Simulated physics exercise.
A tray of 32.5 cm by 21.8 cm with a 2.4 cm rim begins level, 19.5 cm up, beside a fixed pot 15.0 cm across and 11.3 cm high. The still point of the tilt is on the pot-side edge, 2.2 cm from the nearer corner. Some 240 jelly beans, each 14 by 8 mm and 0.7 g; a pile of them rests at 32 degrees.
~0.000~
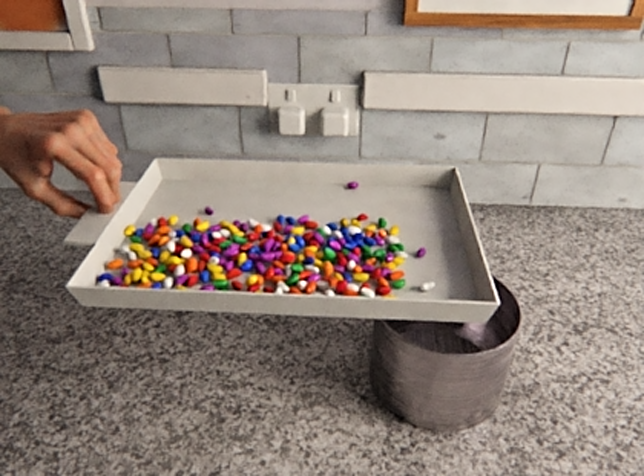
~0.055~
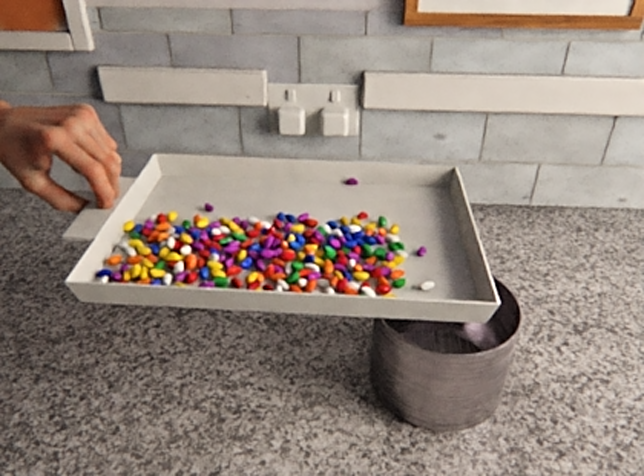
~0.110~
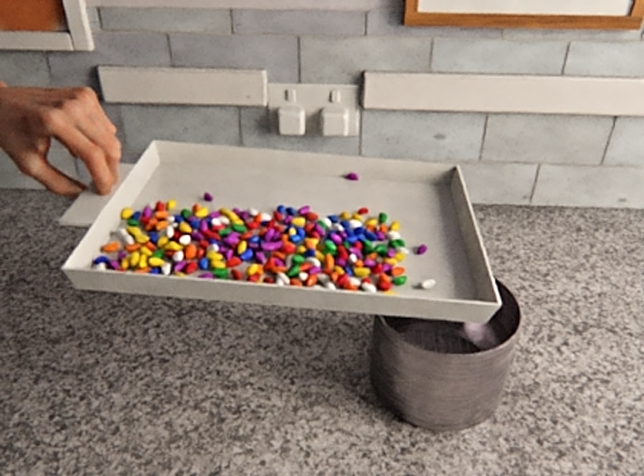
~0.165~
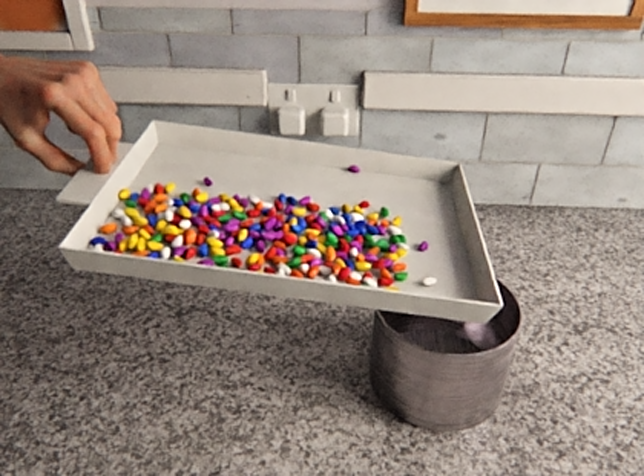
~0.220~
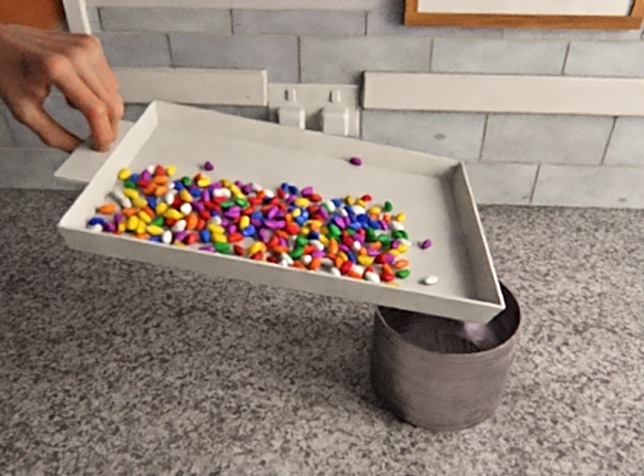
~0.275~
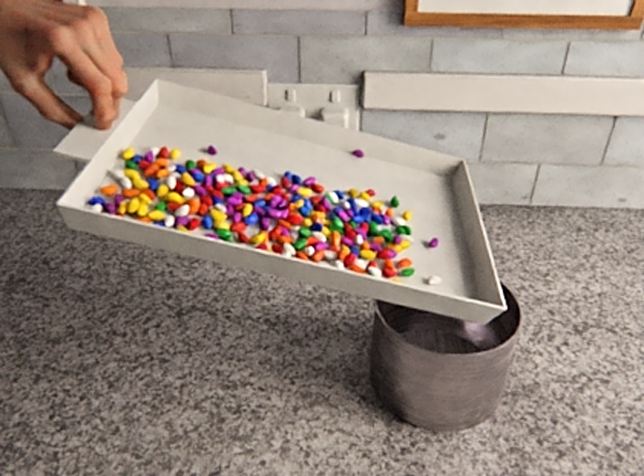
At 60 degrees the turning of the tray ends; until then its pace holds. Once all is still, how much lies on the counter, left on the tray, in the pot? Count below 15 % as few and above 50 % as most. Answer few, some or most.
Counter some, tray most, pot few.
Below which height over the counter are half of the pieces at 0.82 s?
Some 24 cm.
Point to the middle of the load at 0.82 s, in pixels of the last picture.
At about (469, 244).
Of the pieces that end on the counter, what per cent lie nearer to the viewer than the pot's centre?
Some 90 per cent.
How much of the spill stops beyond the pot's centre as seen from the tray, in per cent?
Some 90 per cent.
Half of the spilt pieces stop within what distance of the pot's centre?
Some 20 cm.
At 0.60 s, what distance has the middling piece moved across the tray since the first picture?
Some 4 cm.
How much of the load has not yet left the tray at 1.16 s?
About 65 per cent.
After 0.60 s, tilt 37 degrees; the tray holds 100 %, the pot 0 %.
After 0.82 s, tilt 51 degrees; the tray holds 100 %, the pot 0 %.
Then, at 1.16 s, tilt 60 degrees; the tray holds 65 %, the pot 0 %.
At rest (2.7 s), counter 40 %, tray 60 %, pot 5 %.
